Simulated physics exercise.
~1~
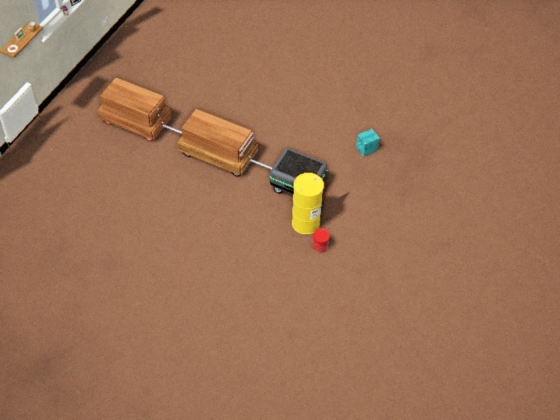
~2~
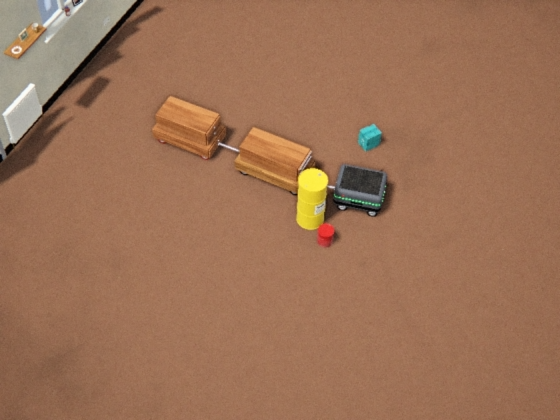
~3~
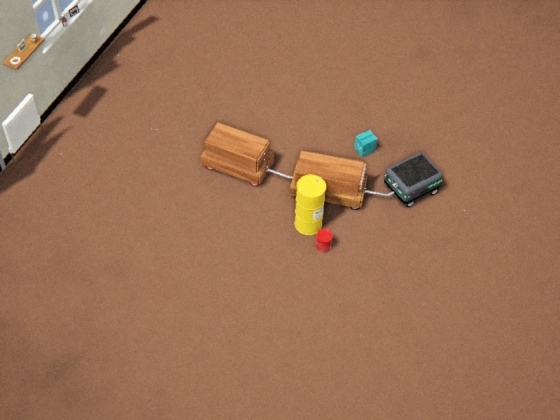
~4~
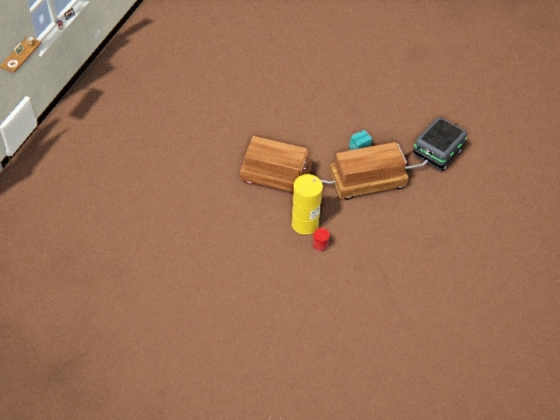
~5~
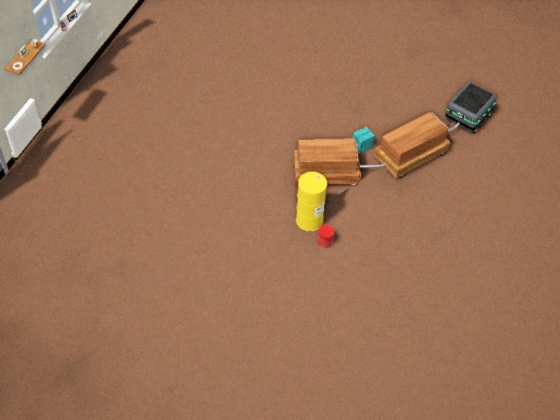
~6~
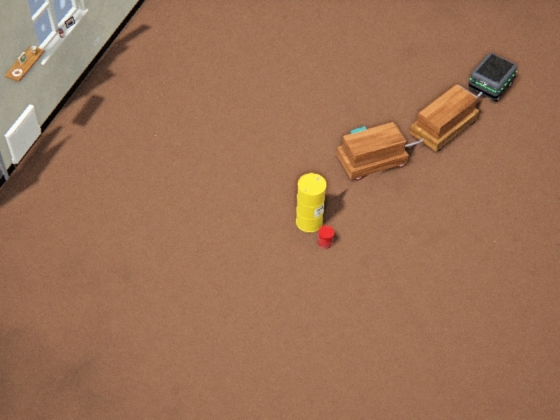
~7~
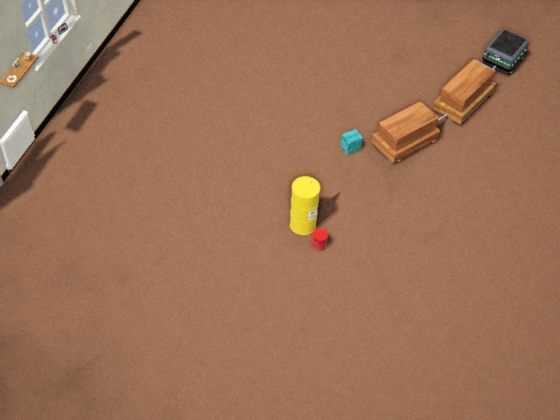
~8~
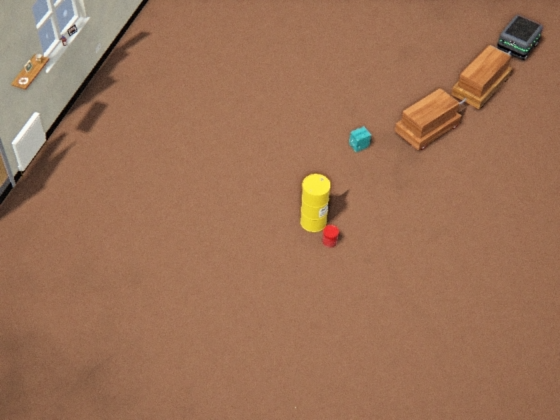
On a brown floor, a dark tug pulling two wooden carts past a yellow drum, red pail and turquoise box, curving away upper right.
